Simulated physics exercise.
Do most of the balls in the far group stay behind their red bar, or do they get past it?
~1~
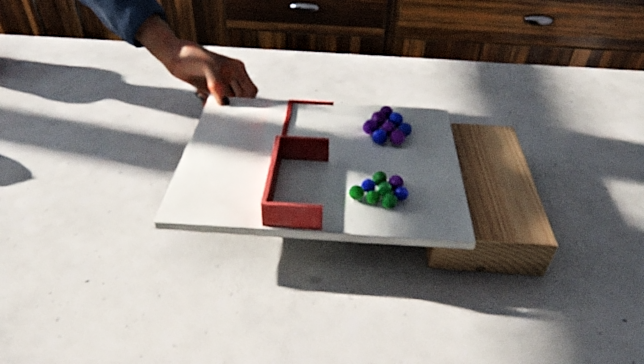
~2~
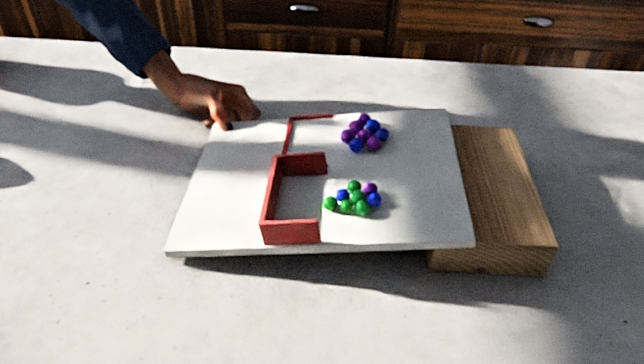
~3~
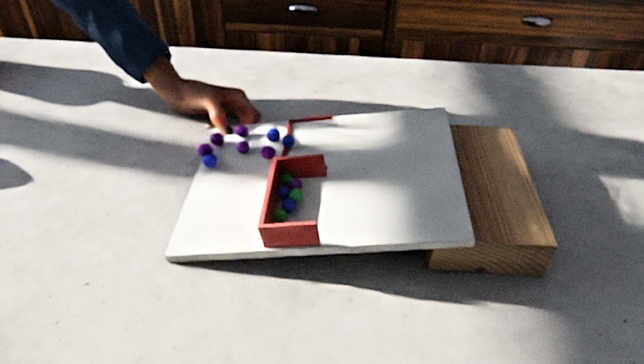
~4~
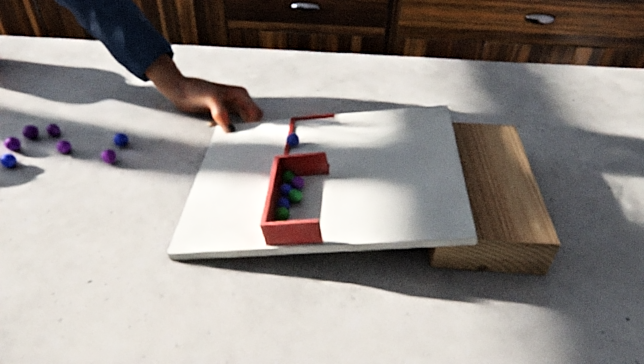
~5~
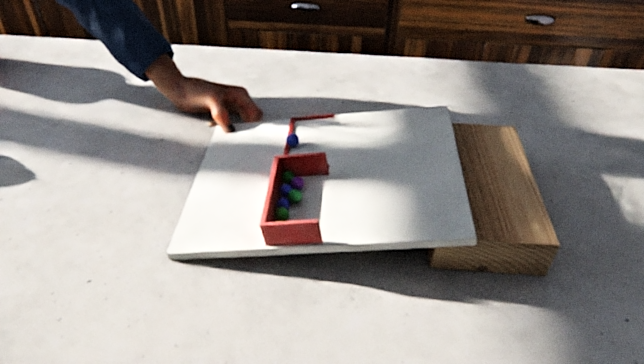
Most of the far group get past the low red bar and roll off the board to the left, leaving a blue ball behind at the bar.
Hand tilting a white board leftward, near balls gathering behind a red barrier while most far ones roll past and away.
